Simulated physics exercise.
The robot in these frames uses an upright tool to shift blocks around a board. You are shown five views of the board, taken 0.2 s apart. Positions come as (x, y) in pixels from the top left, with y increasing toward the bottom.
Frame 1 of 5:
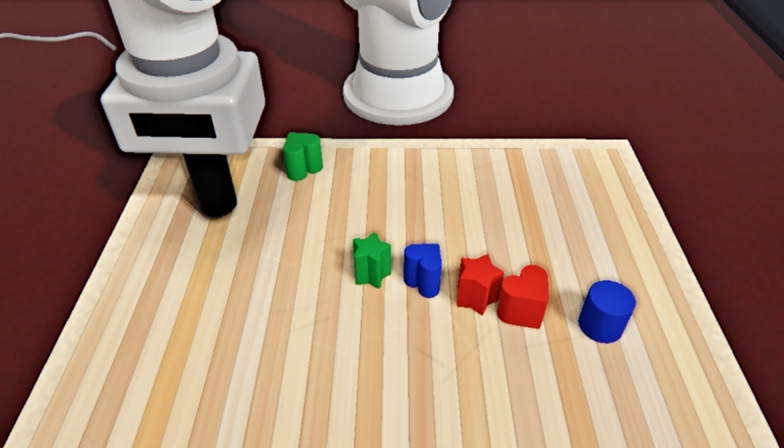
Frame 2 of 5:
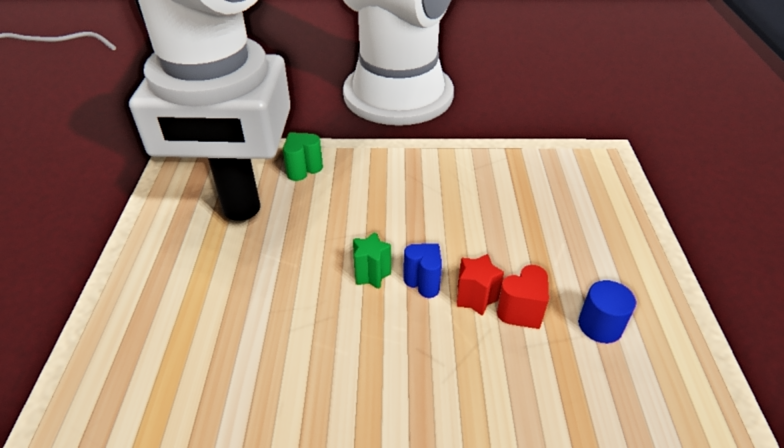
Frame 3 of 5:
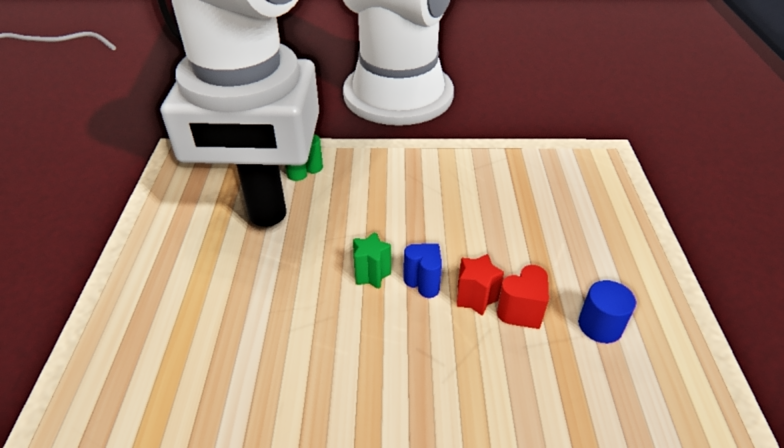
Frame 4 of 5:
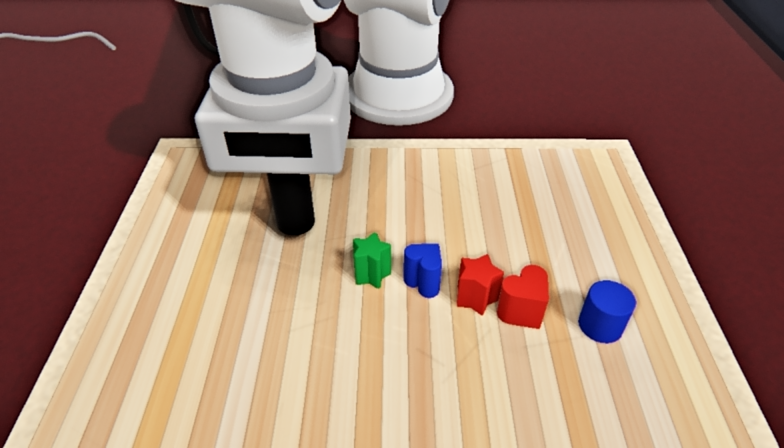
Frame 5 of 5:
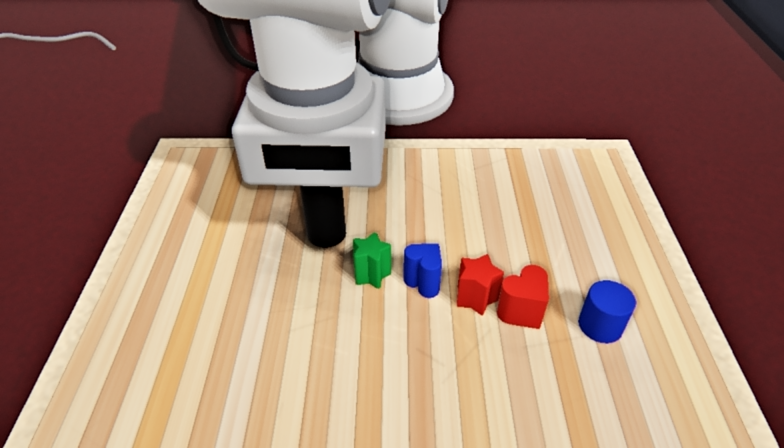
A robot arm holding a dark upright tool starts at the upper left of a striped wooden board and moves steadily right and slightly nearer the viewer. It passes in front of a green block, hiding it, and ends just left of the green star, while the visible blocks stay still.
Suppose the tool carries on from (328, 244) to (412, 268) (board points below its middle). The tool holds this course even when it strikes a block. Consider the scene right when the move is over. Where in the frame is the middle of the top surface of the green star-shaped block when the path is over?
My best guess is (388, 260).
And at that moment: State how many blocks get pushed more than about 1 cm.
I expect two blocks to move.
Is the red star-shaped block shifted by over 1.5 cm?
Short answer: No.
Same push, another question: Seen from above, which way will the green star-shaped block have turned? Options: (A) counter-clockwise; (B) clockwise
I choose B.
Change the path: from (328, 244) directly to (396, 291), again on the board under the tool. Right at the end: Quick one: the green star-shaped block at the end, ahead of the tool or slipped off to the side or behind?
It is still ahead of the tool.
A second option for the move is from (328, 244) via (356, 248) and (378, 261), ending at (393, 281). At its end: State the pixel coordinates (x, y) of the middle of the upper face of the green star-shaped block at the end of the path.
In the picture, it is at (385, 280).
The first path, step by step. Halfway along, tool (370, 246); green star-shaped block (377, 252).
At the end, tool (413, 258); green star-shaped block (388, 260), turned 55° clockwise; blue heart (443, 262); red star-shaped block not moved.
